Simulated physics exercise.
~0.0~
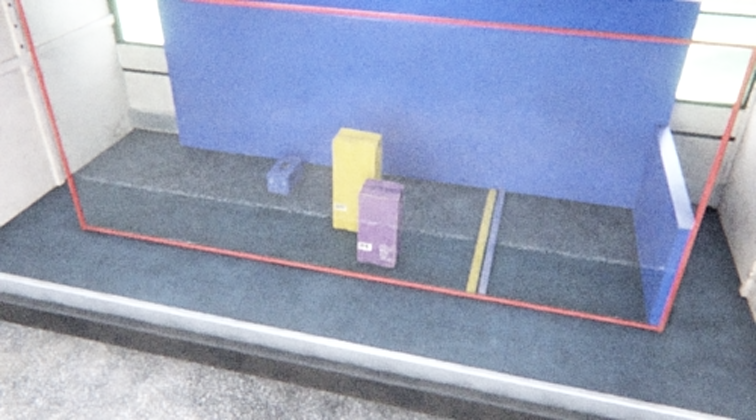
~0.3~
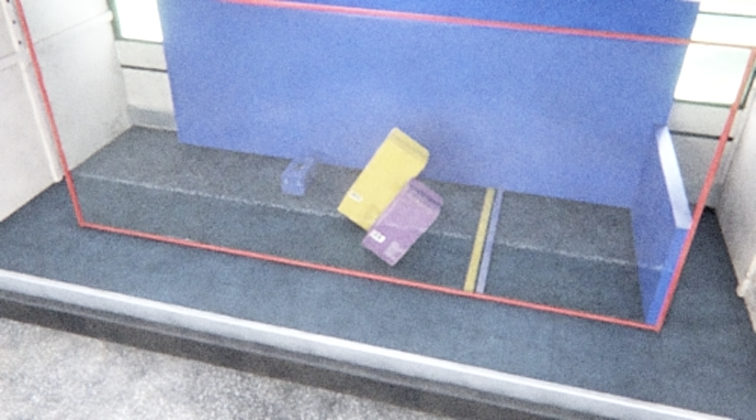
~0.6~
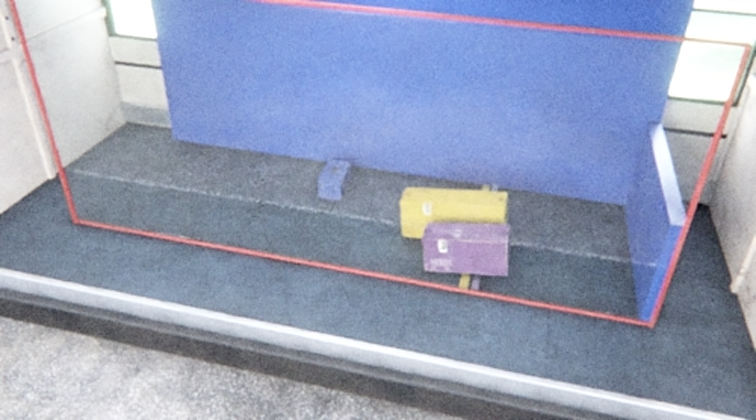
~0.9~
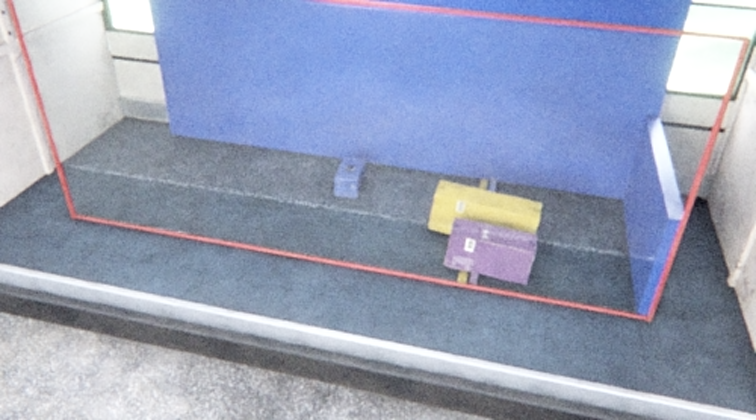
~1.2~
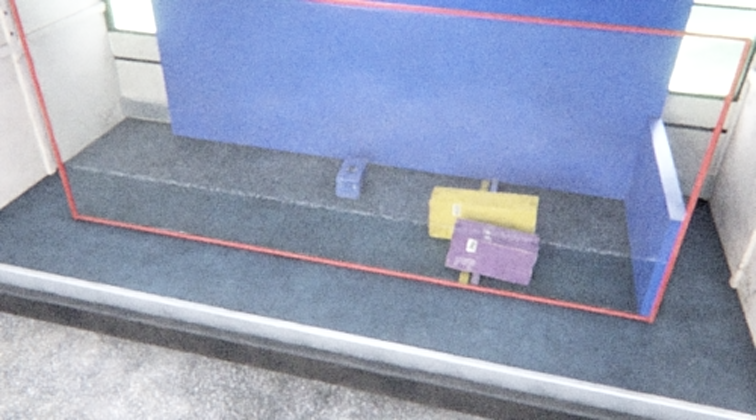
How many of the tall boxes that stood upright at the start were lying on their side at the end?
Two of them were lying on their side at the end, the yellow tall box and the purple tall box.
